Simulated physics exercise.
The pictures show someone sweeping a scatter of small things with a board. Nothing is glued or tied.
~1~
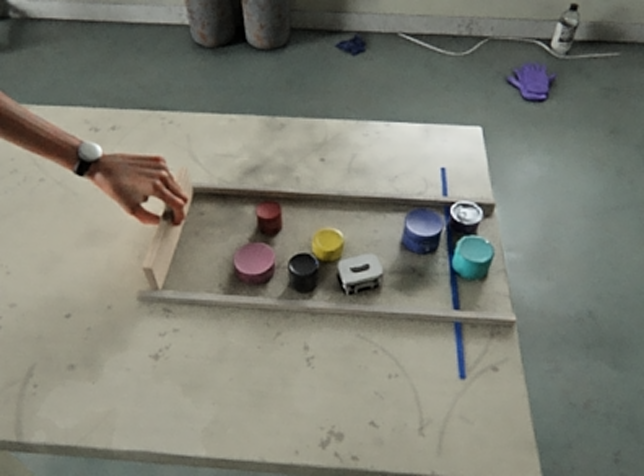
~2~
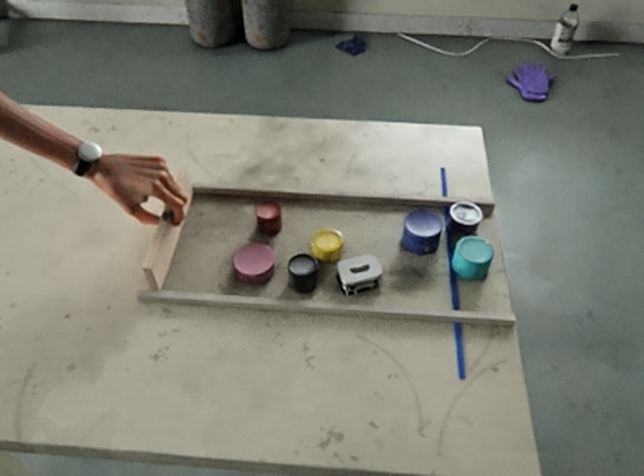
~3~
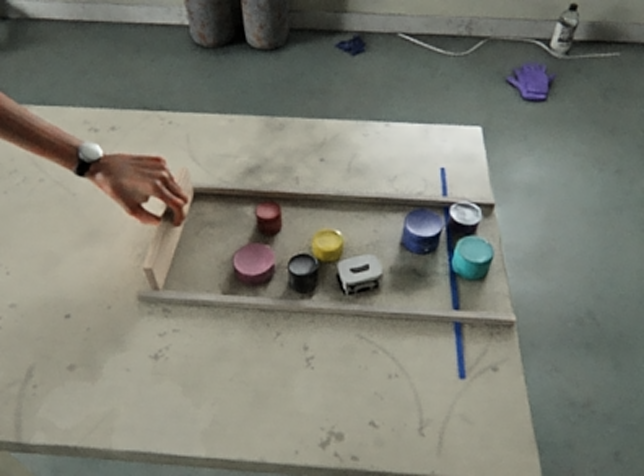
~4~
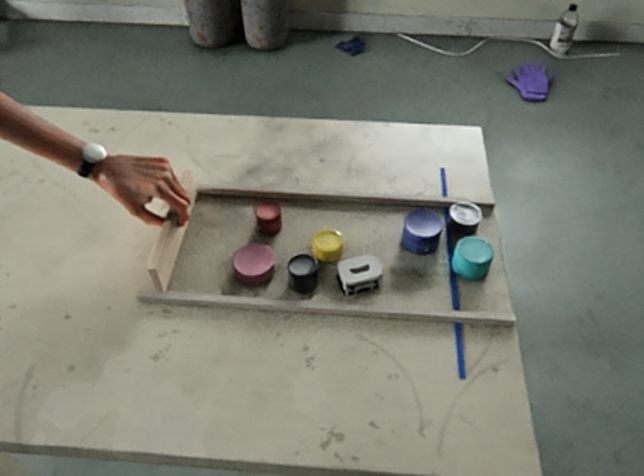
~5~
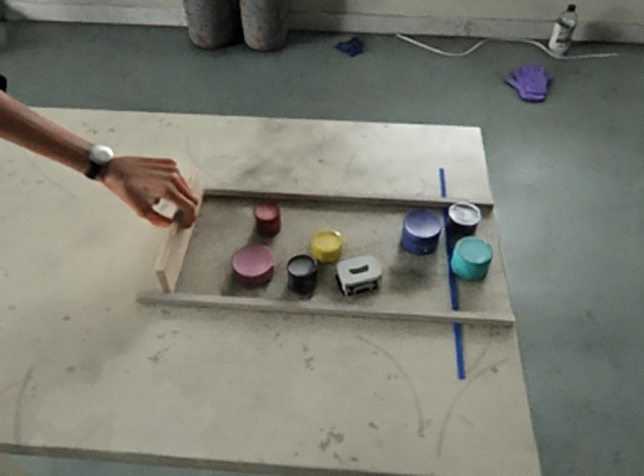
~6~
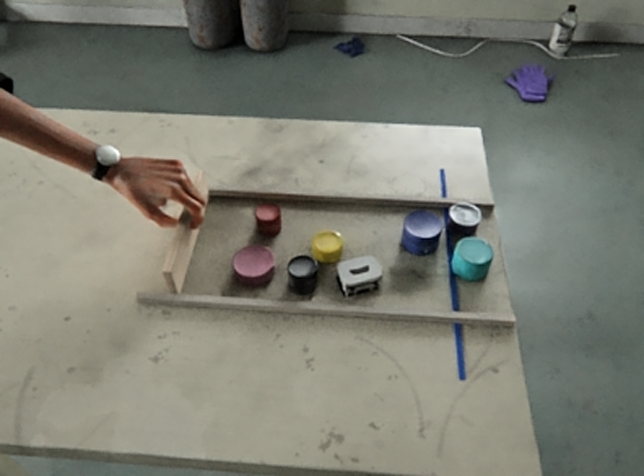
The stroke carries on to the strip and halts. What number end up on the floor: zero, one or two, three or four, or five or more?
In the end the number that fall off is one or two.
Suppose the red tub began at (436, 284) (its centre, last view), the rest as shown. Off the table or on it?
The red tub comes down.
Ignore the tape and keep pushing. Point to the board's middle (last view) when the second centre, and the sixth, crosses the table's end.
Its middle is around (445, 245) and later (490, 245).
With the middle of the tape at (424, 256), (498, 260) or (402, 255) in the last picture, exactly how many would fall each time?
In that order 0, 8 and 0.
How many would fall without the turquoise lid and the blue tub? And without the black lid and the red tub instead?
The counts: 0 and 1.
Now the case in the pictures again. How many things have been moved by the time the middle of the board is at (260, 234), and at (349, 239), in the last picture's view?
The counts are 3 and 5.
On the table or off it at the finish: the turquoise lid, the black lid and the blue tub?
The turquoise lid is lost; the black lid does not fall; the blue tub remains up.
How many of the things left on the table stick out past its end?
Overhanging: 2.
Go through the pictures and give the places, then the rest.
Turquoise lid (473, 258); purple tin (465, 219); blue tub (422, 231); board (171, 226); tape (451, 256), in the first picture.
Purple tin (464, 219); red tub (269, 218), in the second picture.
Blue tub (422, 232); black lid (303, 274), in the third picture.
Turquoise lid (473, 258); white case (359, 275), in the fourth picture.
Purple tin (463, 220); yellow lid (327, 246), in the fifth picture.
Turquoise lid (472, 259); purple tin (464, 220); blue tub (422, 233); board (188, 230); tape (451, 257), in the sixth picture.
Early on, none off yet; turquoise lid at rest near (472, 259); purple tin at rest near (464, 220); blue tub at rest near (422, 233).
A while later, none off yet; turquoise lid at rest near (472, 259); purple tin at rest near (464, 220); blue tub moving near (430, 233).
Finally, the number that fall off is one or two; lost, purple tin and turquoise lid.
